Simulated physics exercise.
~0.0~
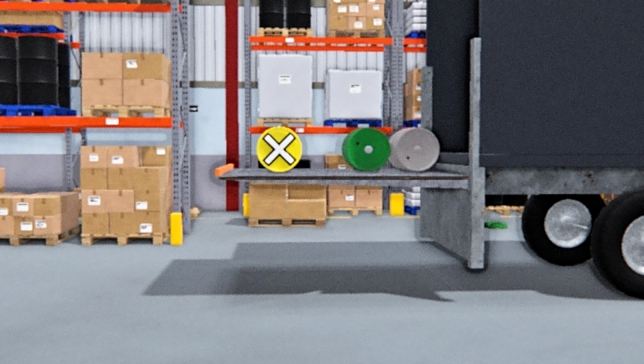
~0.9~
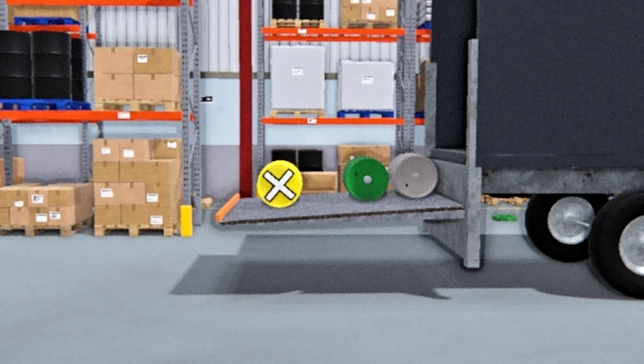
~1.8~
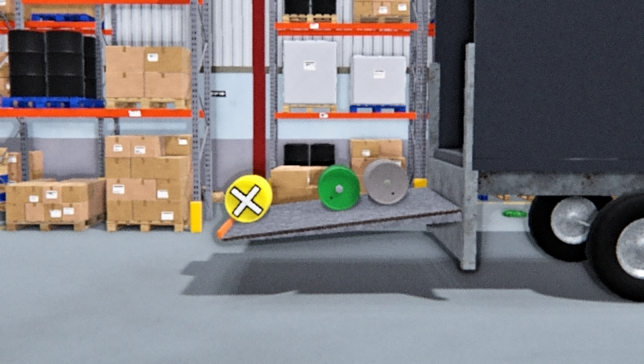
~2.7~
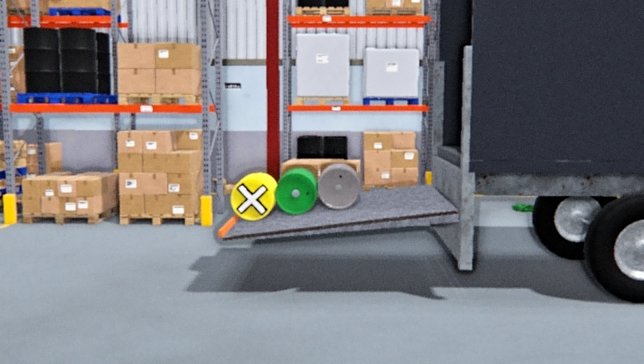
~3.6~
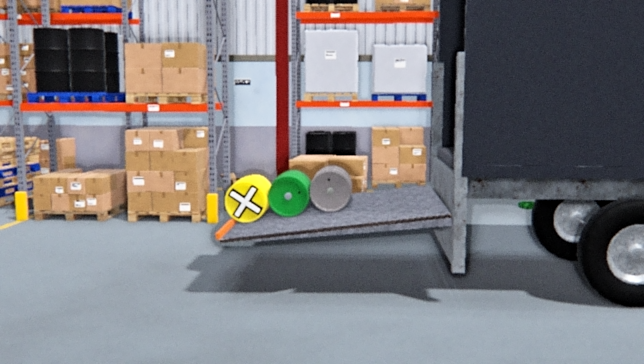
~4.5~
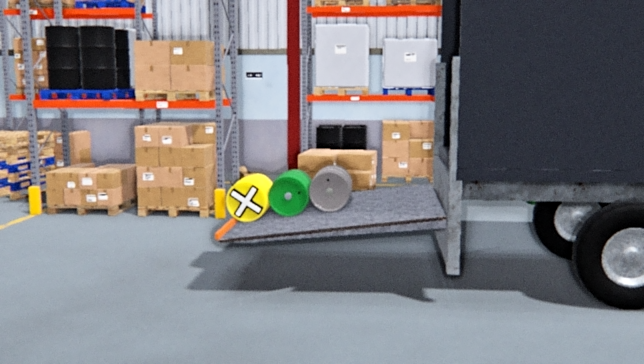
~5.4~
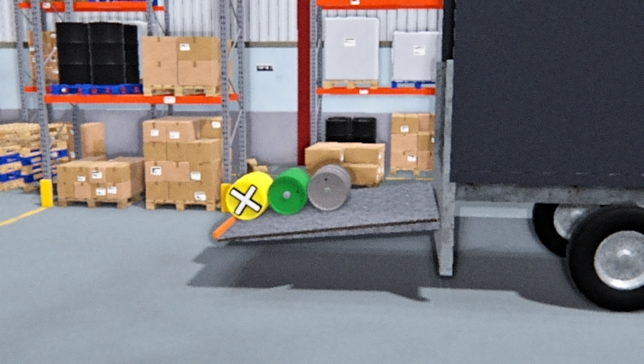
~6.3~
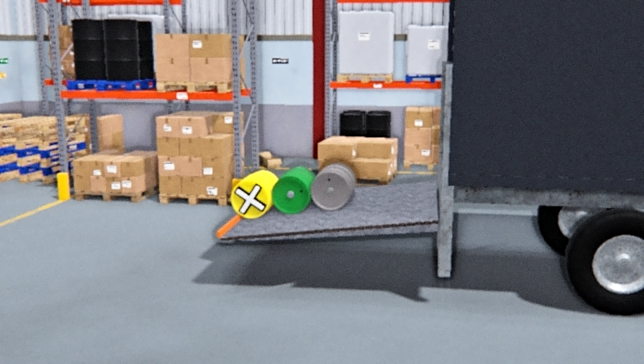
In a warehouse, a truck's tail-lift tilts and three kegs roll left, stopping at its edge.
